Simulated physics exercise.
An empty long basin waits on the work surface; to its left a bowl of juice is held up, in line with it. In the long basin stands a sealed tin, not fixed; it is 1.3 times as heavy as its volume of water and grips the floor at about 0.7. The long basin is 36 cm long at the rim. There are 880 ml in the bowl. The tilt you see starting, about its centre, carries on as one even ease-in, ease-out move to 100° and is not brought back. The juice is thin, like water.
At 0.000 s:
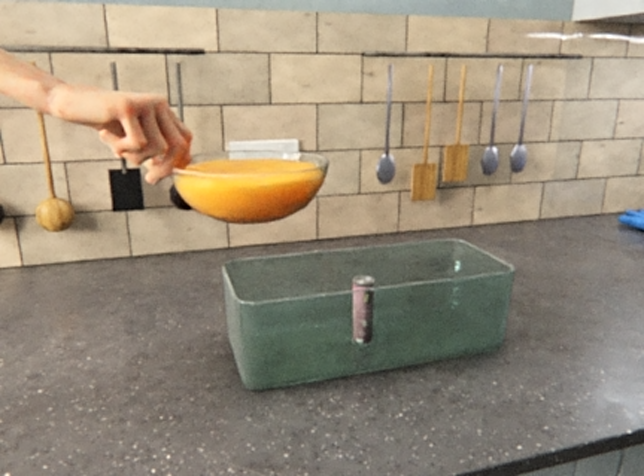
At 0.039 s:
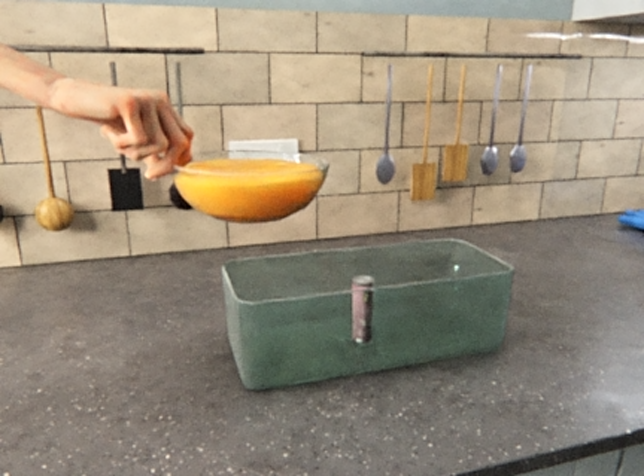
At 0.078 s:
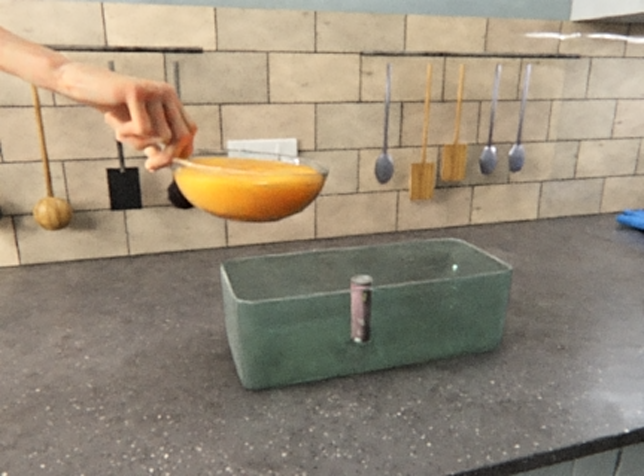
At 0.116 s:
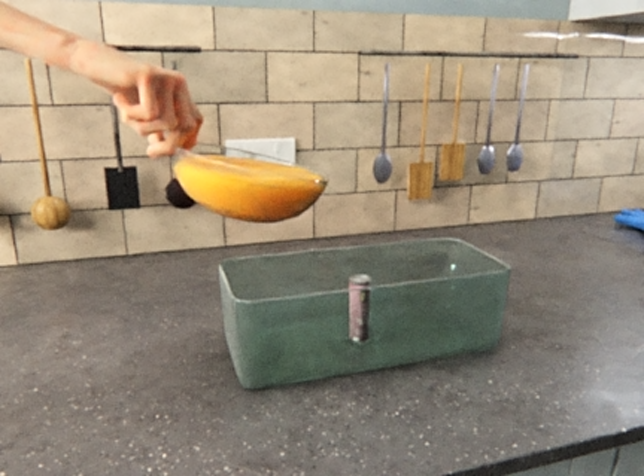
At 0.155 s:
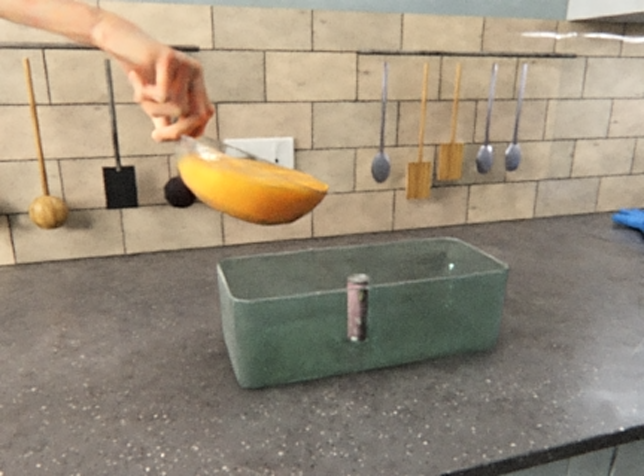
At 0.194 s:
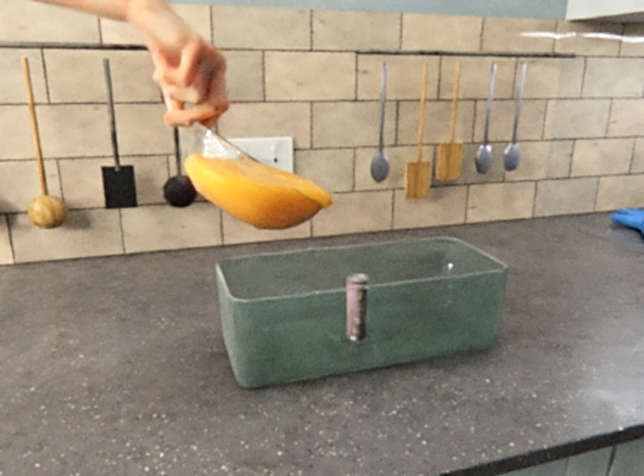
On a speckled dark grey kitchen worktop, seen from the front and slightly above, utensils hang from rails along a beige tiled wall. An empty green translucent long basin with a small brownish tin in front of it stands near the middle, and a hand holds a clear bowl of orange juice above its left side. The hand rises slightly and shifts right, tilting the bowl steadily further down to the right, while the camera stays almost still.
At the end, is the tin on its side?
It goes over.
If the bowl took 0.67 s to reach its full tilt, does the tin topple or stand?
The tin goes over.
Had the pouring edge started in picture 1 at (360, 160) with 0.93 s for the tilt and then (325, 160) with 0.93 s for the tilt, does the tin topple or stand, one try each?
First it keeps standing; then it keeps standing.
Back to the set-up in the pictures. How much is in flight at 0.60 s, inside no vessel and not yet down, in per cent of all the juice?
About 4 per cent.
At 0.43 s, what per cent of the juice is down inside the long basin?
About 78 per cent.
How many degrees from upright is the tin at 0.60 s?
Near 25° from upright.
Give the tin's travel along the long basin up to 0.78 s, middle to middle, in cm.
Some 10 cm.
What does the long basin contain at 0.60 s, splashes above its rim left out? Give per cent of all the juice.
Near 92 in a hundred.
By 0.43 s the tilt is 97° and 3 per cent is still to pour; the tin stands where it began.
By 0.60 s the tilt is 100° and 0 per cent is still to pour; the tin leans 25°.
By 0.78 s the tilt is 100° and 0 per cent is still to pour; the tin lies on its side.
By 0.98 s the tilt is 100° and 0 per cent is still to pour; the tin lies on its side.
At rest the tin lies on its side.
